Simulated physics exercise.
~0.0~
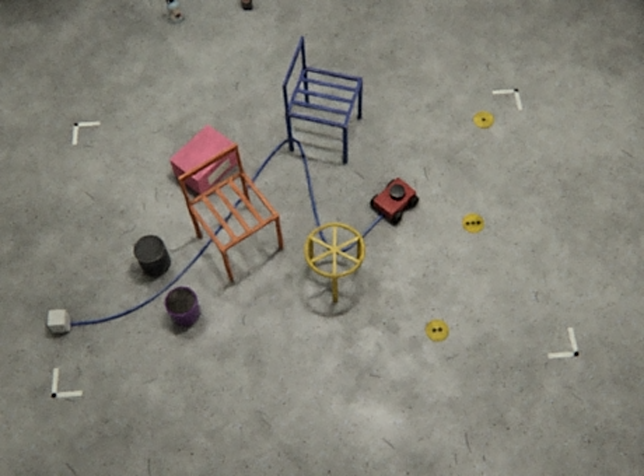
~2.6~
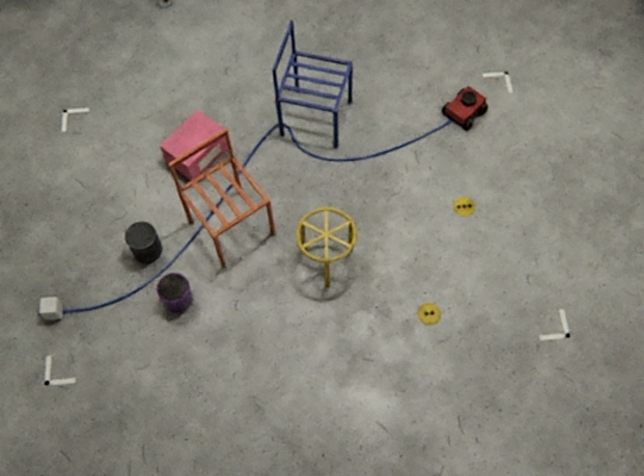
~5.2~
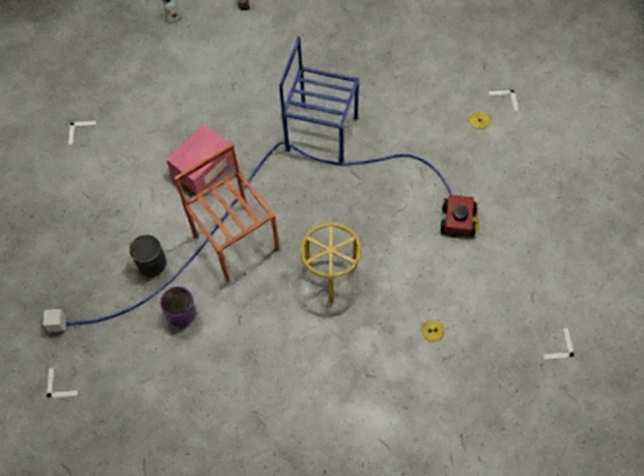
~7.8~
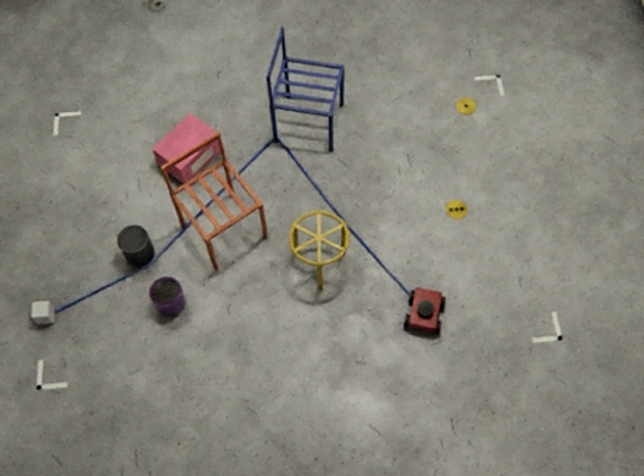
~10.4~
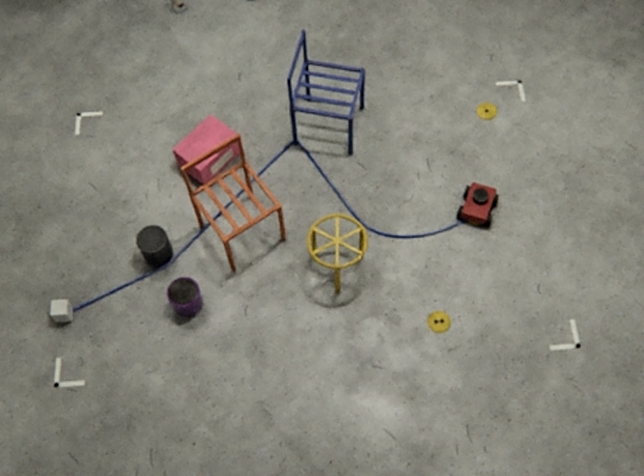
Small red cart trailing a blue lead past chairs and a yellow stool, visiting yellow floor marks, finally stopping at the right.
